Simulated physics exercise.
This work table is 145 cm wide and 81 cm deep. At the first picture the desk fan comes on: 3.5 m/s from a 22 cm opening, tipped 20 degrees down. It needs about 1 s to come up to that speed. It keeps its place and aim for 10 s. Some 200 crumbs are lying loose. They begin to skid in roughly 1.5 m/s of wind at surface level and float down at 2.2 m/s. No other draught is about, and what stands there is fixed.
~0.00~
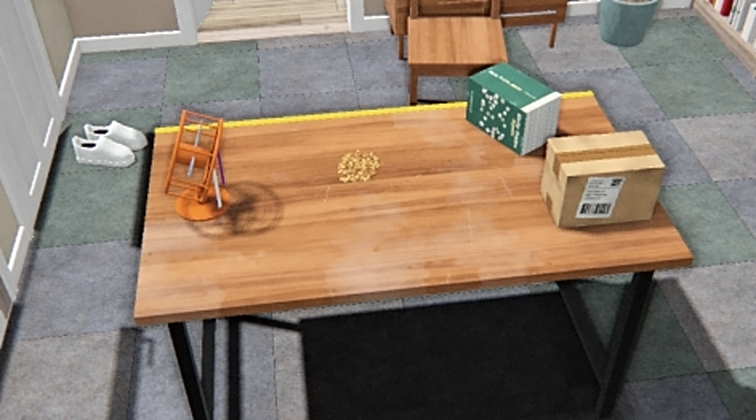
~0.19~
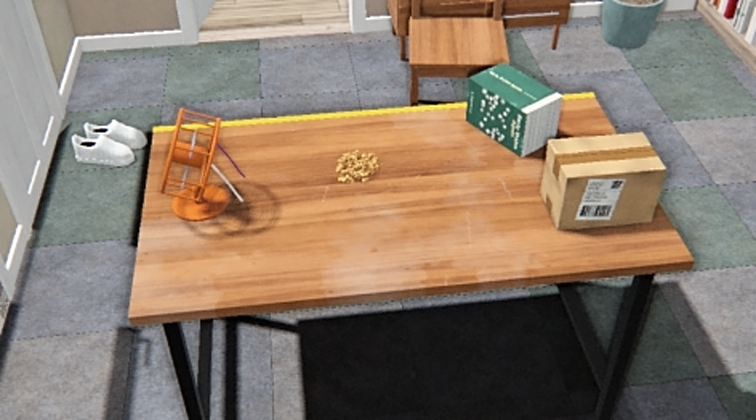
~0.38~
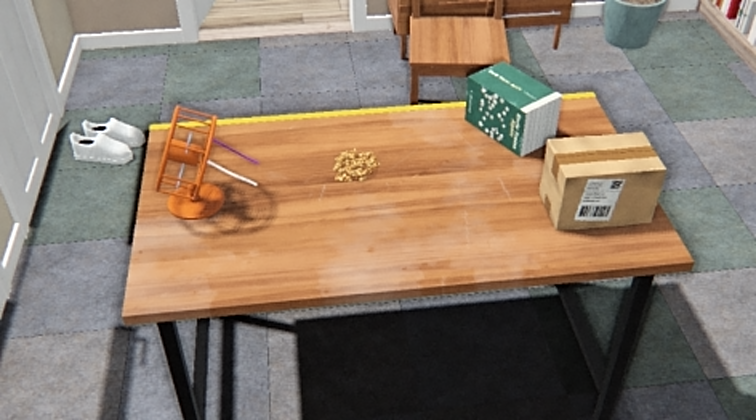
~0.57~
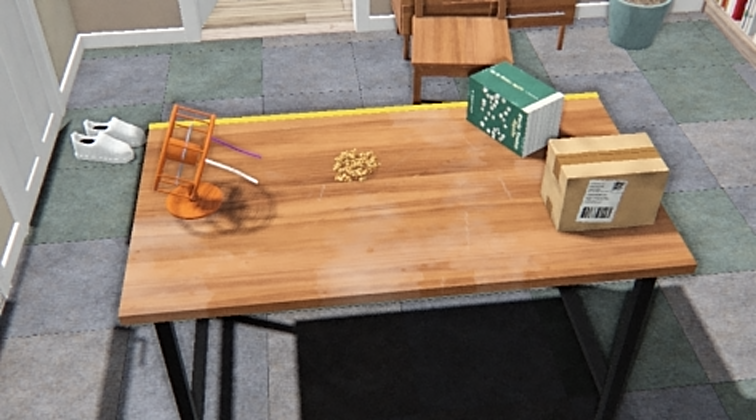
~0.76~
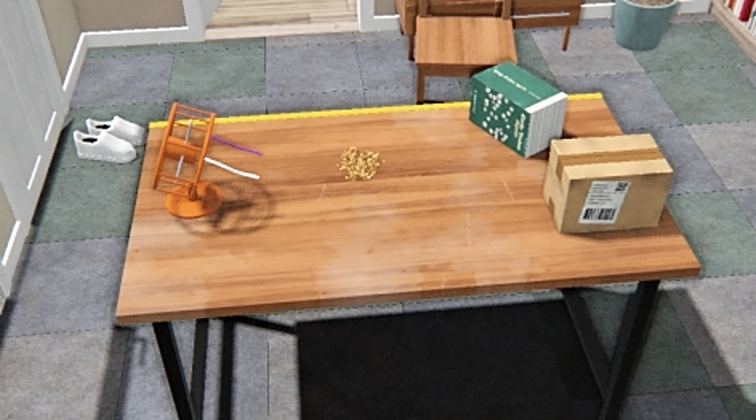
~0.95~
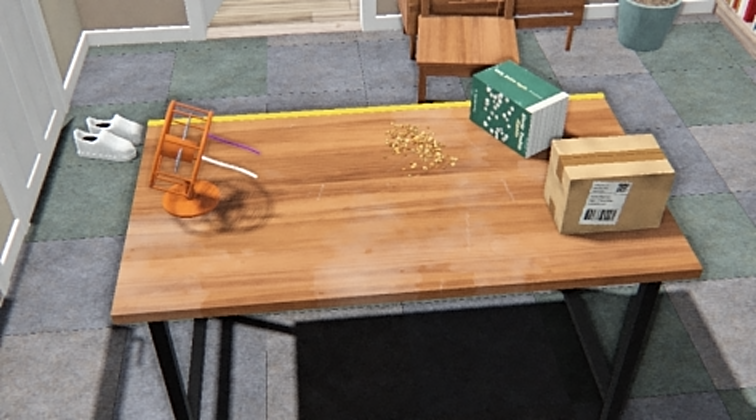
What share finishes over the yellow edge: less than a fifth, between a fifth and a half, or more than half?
Of the crumbs, from a fifth to a half end over the yellow edge.
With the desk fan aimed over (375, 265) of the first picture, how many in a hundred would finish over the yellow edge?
In that case some 0 per cent.
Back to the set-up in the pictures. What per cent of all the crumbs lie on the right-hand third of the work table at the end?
About 60 %.
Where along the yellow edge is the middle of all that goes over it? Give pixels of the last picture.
At about (465, 102).
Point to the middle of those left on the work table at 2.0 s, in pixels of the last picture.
Around (483, 126).
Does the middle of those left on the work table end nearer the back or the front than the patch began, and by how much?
To the back, by about 15 cm.
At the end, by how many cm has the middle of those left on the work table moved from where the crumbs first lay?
About 45 cm.
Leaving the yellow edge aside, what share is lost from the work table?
Some 10 per cent.
After 2.0 s, 32 % are on the move or not yet settled, 32 % are over the yellow edge; the middle of those still in play is near (483, 126).
After 3.2 s, 27 % are on the move or not yet settled, 33 % are over the yellow edge; the middle of those still in play is near (483, 126).
After 5.5 s, 24 % are on the move or not yet settled, 34 % are over the yellow edge; the middle of those still in play is near (483, 126).
After 10.0 s, at the end, 34 % are over the yellow edge; the middle of those still in play is near (483, 126).
